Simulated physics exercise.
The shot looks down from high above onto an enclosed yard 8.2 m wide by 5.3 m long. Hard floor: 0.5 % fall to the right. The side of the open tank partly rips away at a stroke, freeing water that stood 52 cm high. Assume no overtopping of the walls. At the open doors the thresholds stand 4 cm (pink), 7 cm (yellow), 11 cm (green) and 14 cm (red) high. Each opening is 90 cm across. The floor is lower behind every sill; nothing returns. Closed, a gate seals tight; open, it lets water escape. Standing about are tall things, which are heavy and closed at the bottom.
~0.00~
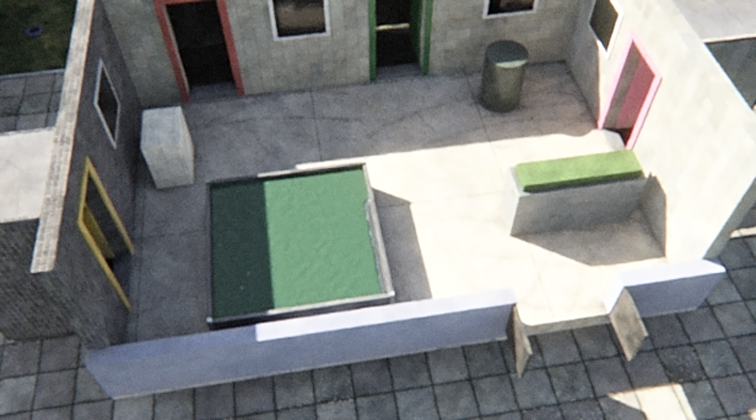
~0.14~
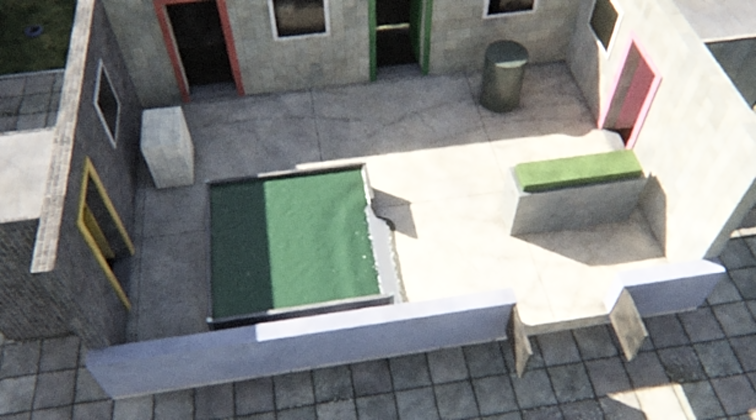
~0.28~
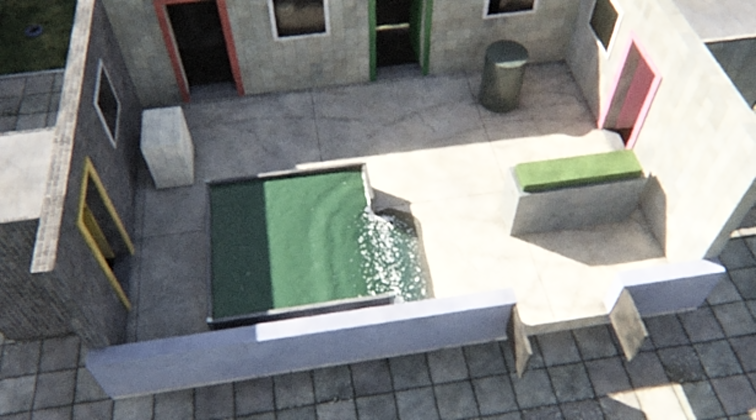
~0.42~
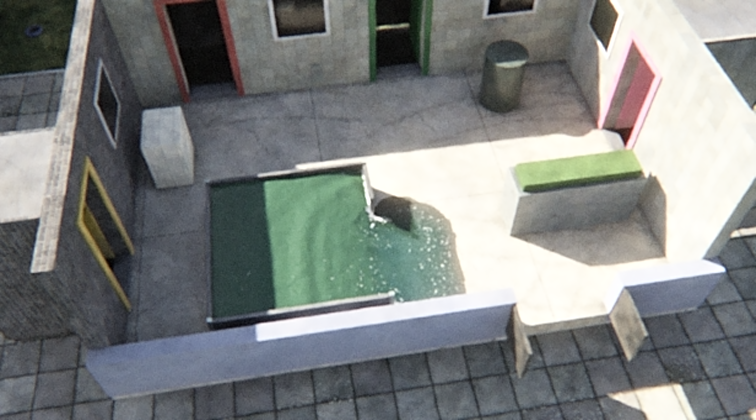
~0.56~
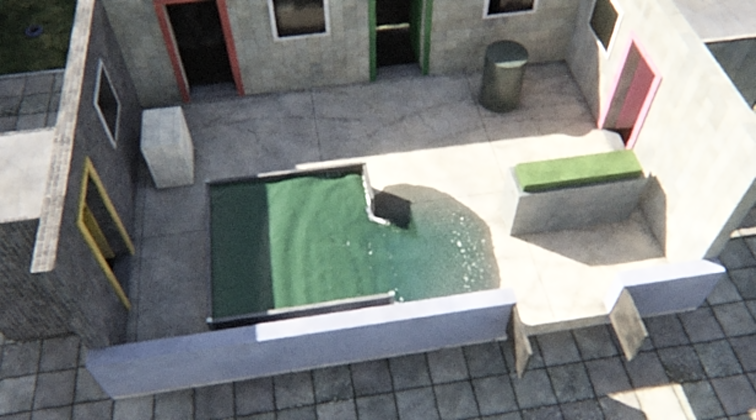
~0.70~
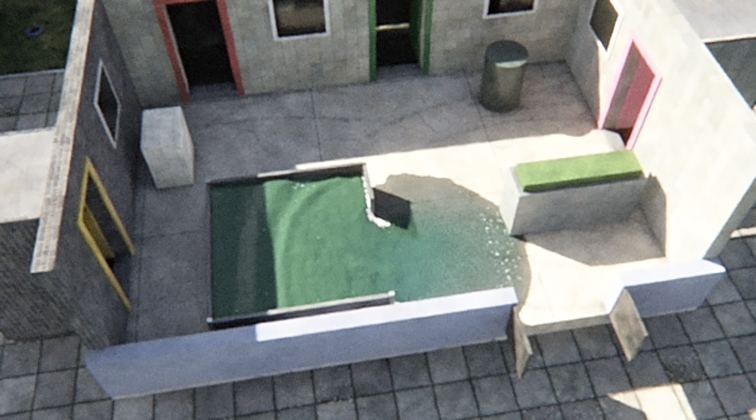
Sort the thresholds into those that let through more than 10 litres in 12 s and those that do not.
Sorted: Pink door lets more through; yellow door does not; green door does not; red door does not.
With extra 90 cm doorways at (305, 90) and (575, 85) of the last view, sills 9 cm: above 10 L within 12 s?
Taking them in order, the first gets too little and the second enough.
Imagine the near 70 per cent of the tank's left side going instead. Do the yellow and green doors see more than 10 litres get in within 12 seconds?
Checking each door against the limit: Yellow tops it, green does not exceed it.
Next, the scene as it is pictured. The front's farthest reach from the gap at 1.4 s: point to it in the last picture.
About pixel (657, 249).
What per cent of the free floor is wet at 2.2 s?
Wet share: About 35 %.
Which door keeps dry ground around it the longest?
That would be the yellow door.
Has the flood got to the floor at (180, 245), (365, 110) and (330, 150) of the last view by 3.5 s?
Going in order, clear, then clear, then clear.
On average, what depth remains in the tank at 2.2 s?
29 cm.
After 1.4 s water covers 25 % of the floor and is deepest (28 cm) near (397, 286); pink door not reached, yellow door not reached, green door not reached, red door not reached.
After 2.2 s water covers 35 % of the floor and is deepest (42 cm) near (660, 279); pink door 1 cm at the sill, 0 L in, yellow door not reached, green door not reached, red door not reached.
After 3.5 s water covers 45 % of the floor and is deepest (39 cm) near (667, 268); pink door 7 cm at the sill, 6 L in, yellow door not reached, green door not reached, red door not reached.
After 7.0 s water covers 70 % of the floor and is deepest (16 cm) near (662, 258); pink door 4 cm at the sill, 15 L in, yellow door not reached, green door 6 cm at the sill, 0 L in, red door not reached.
After 12.0 s water covers 95 % of the floor and is deepest (9 cm) near (566, 69); pink door 6 cm at the sill, 50 L in, yellow door 3 cm at the sill, 0 L in, green door 7 cm at the sill, 0 L in, red door 3 cm at the sill, 0 L in.
